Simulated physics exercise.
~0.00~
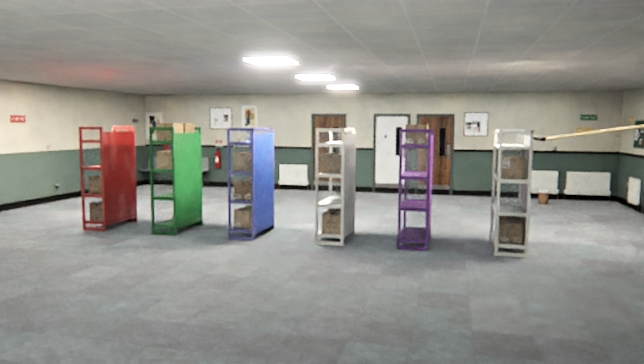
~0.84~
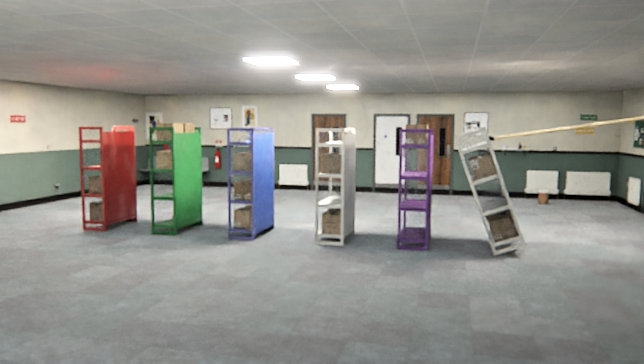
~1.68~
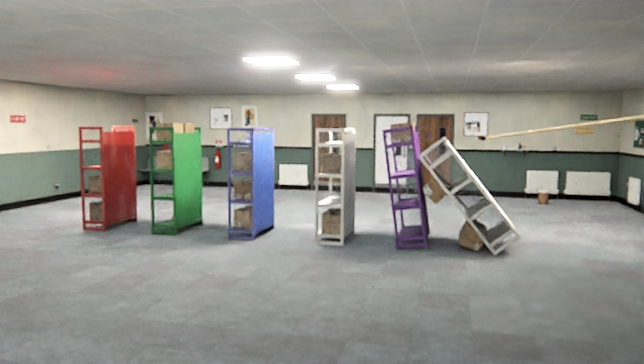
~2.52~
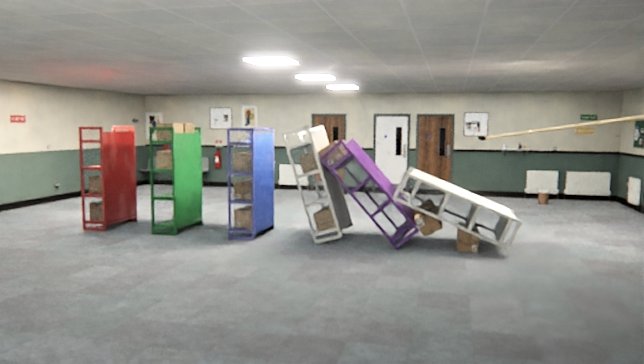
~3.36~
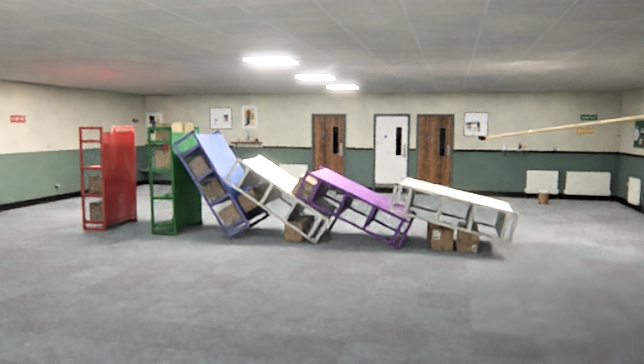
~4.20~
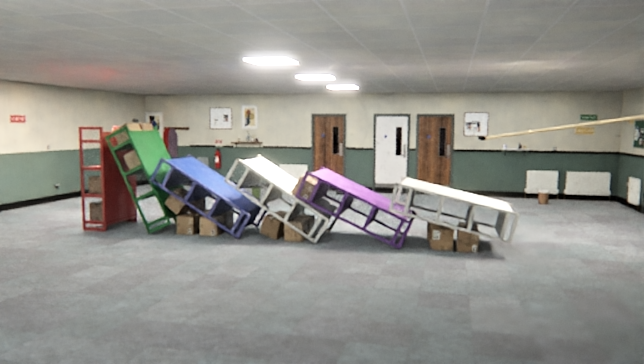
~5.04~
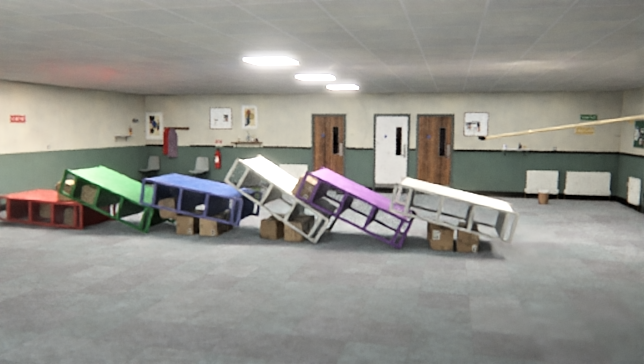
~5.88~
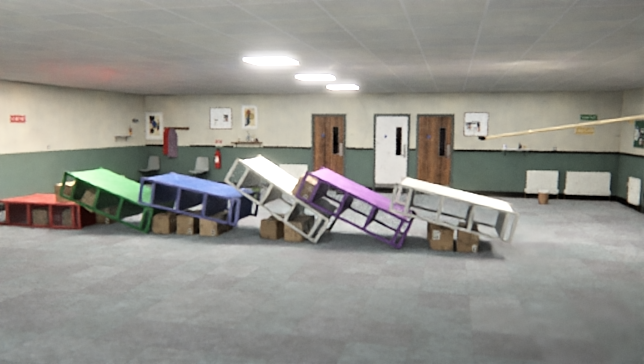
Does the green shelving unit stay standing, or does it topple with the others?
It topples. The blue unit falls against it and it goes over to the left, ending up slanted low against the fallen red unit.
